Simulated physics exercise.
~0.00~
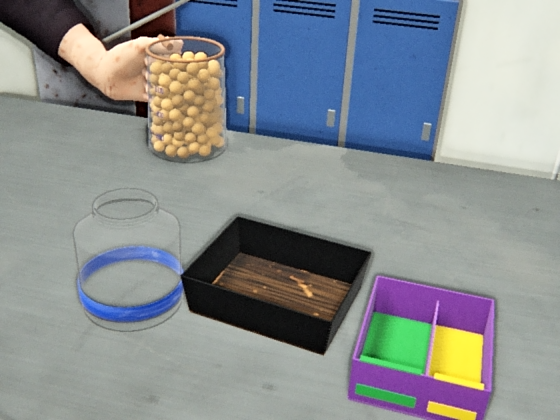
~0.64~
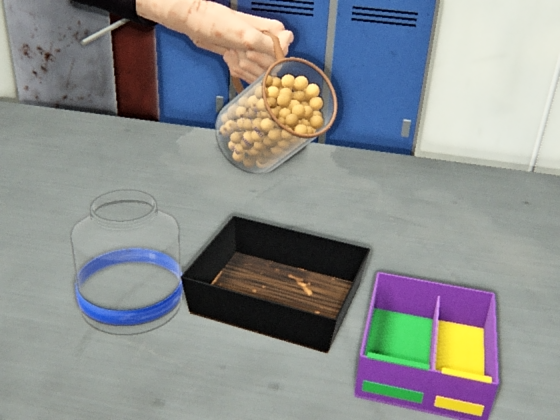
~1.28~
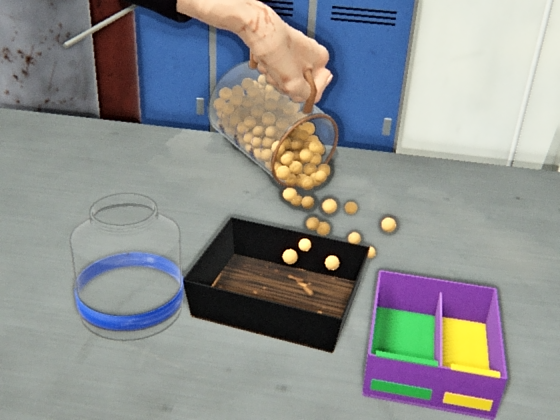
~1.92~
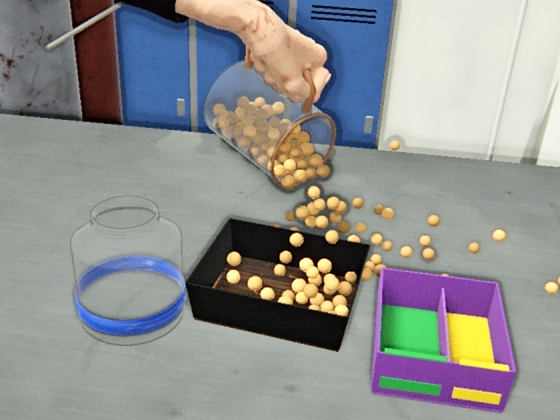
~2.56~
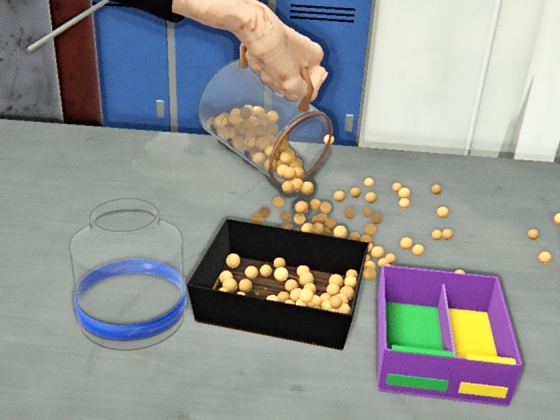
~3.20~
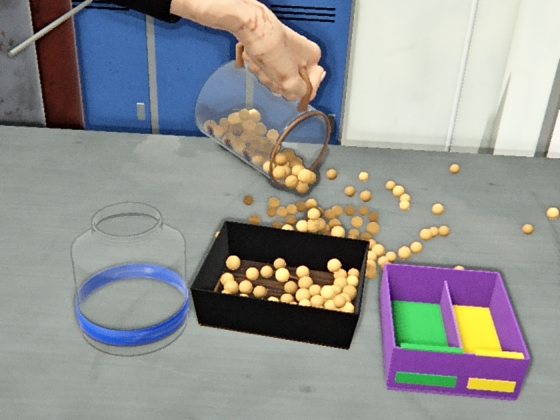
A hand tipped a clear jug of wooden beads over a gray table, and they spilled partly into a black tin but mostly across the tabletop, leaving some in the jug, while the blue-banded jar and the green and yellow sections stayed empty.
